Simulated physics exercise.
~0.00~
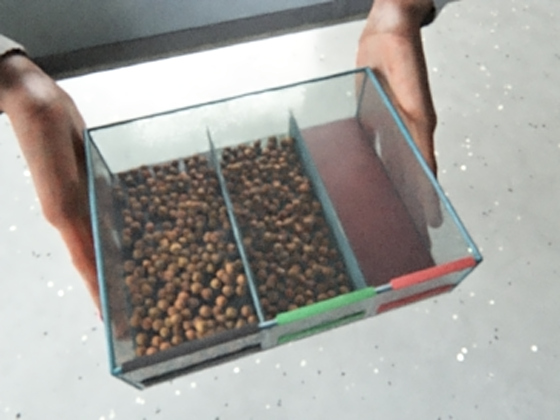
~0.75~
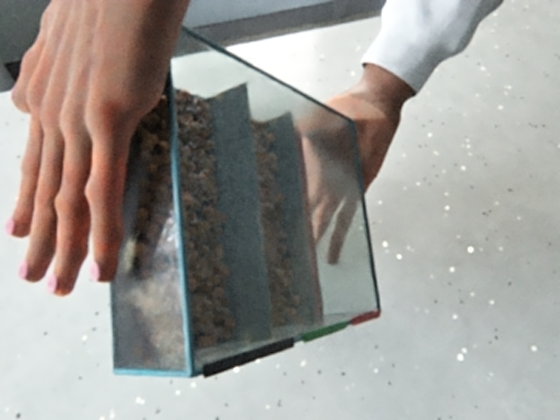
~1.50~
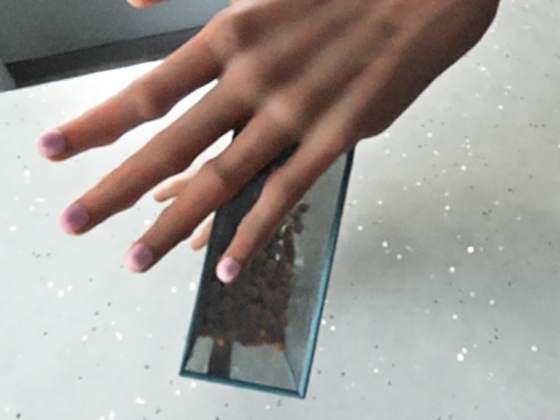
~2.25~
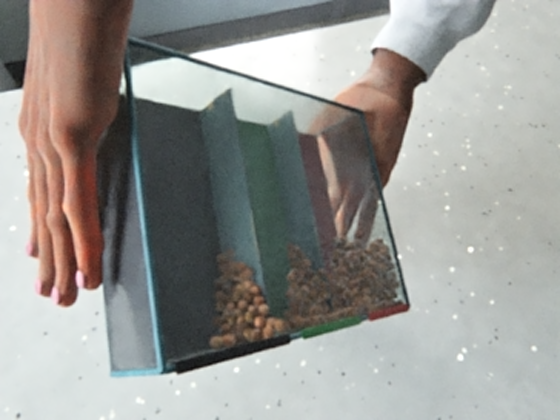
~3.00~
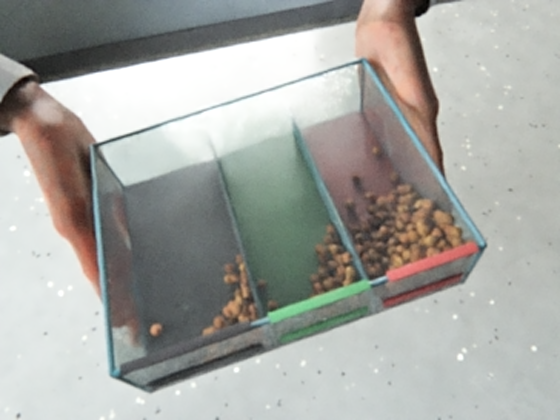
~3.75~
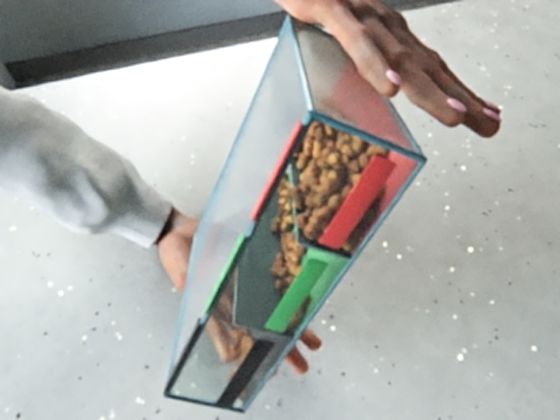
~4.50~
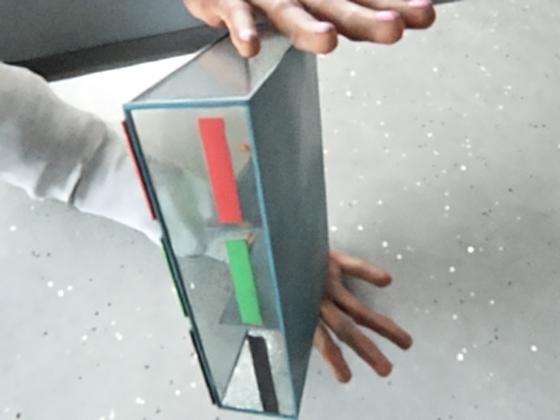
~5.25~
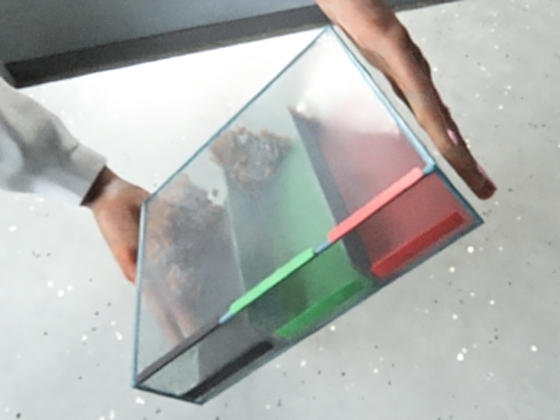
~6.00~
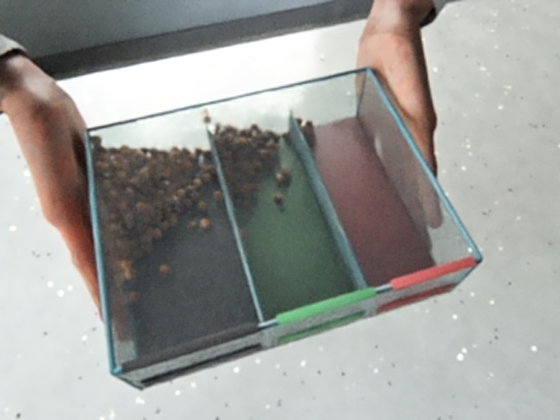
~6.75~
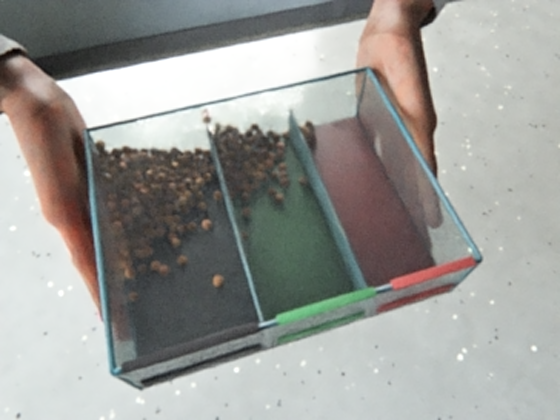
A clear lidded box of small brown balls was tipped steeply one way by two hands, levelled, then tipped the opposite way and levelled again, leaving most balls in the left black section, some in the middle green one, and the red nearly empty.
